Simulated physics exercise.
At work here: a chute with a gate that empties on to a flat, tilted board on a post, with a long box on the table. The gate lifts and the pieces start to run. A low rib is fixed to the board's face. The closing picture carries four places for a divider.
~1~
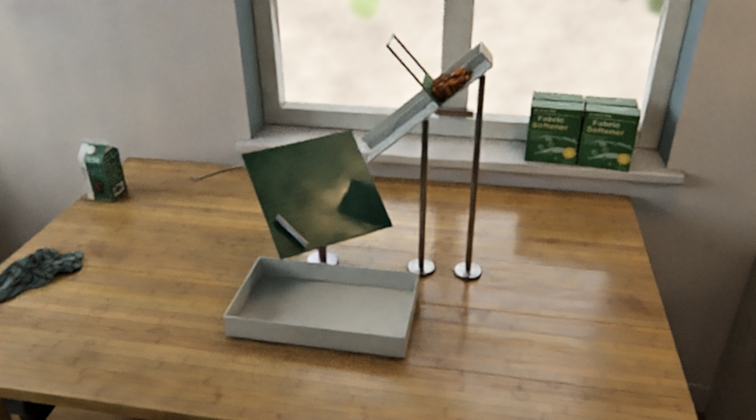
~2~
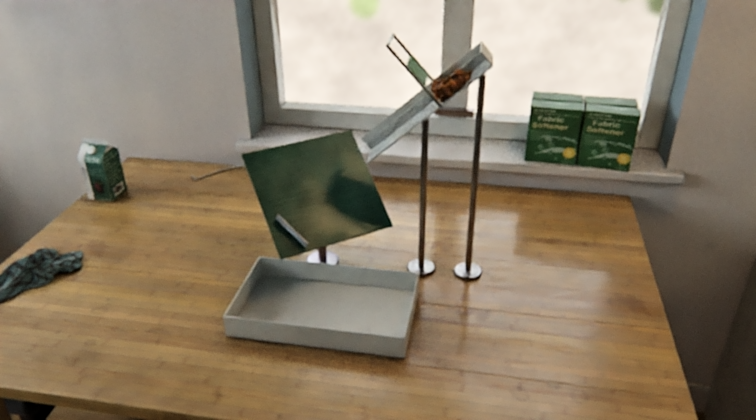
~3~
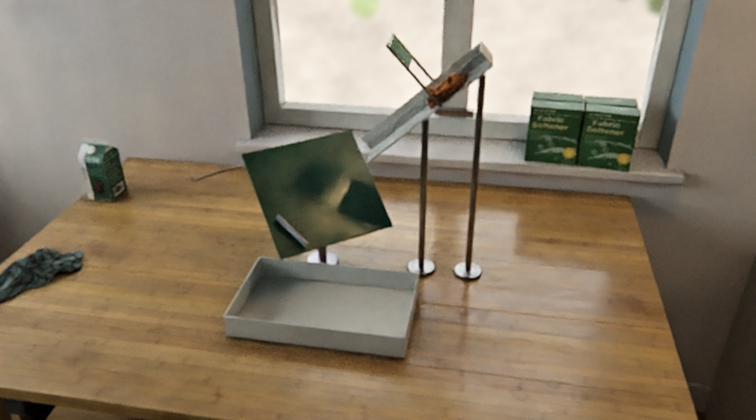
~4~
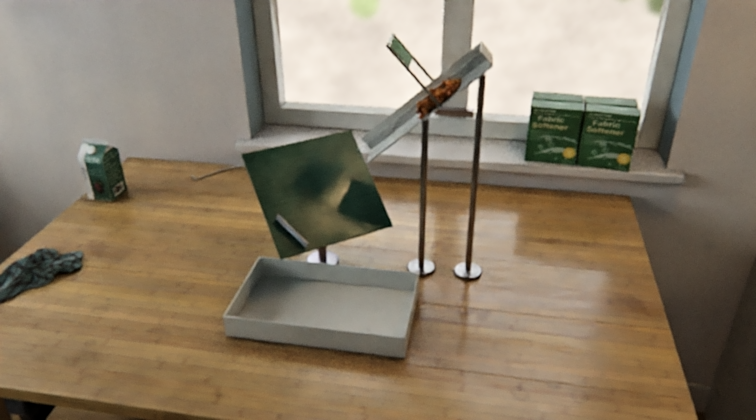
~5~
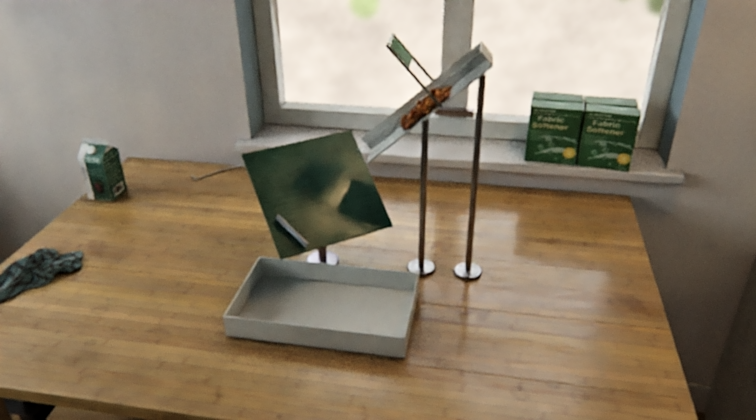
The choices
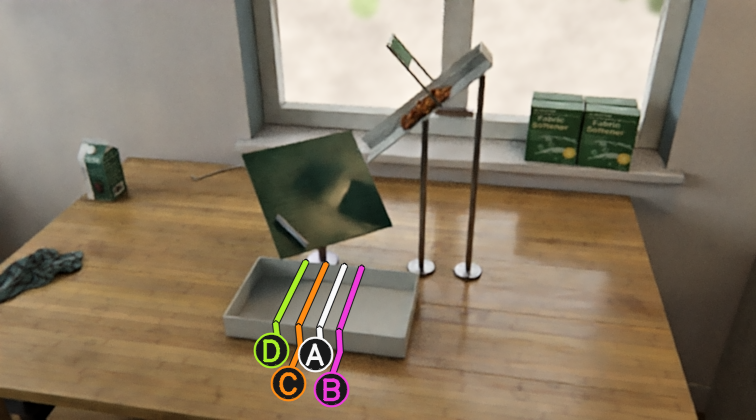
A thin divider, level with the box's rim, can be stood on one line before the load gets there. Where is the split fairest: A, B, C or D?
Take A.
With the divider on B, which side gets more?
Left.
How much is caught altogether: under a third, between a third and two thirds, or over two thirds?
Over two thirds.
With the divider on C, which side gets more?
The right side.
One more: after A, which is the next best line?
B.
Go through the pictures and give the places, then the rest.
In the first picture, load behind the gate near (448, 84), bits of cat kibble; lip of the chute near (369, 157), sloping fairly steeply.
In the second picture, middle of the board near (318, 190), tilted fairly steeply; middle of its low edge near (339, 242); of its high edge near (298, 141).
In the third picture, front corners of the box near (224, 316) and (404, 337), empty; front of the load near (432, 106).
In the fourth picture, middle of the load near (437, 99); its front near (419, 105), close to a quarter of the way to the lip; rib from (278, 215) to (308, 244).
In the fifth picture, middle of the load near (427, 107); its front near (403, 121), close to half of the way to the lip.
On the marked copy, line A crosses the front rim at (319, 327); line B crosses the front rim at (339, 330); line C crosses the front rim at (298, 325); line D crosses the front rim at (276, 322).
Choosing A, of what is caught, close to half on the left of the divider, close to half on the right.
Choosing B, of what is caught, the bulk on the left of the divider, close to a quarter on the right.
Choosing C, of what is caught, only a few on the left of the divider, all but a few on the right.
Choosing D, of what is caught, only a few on the left of the divider, all but a few on the right.
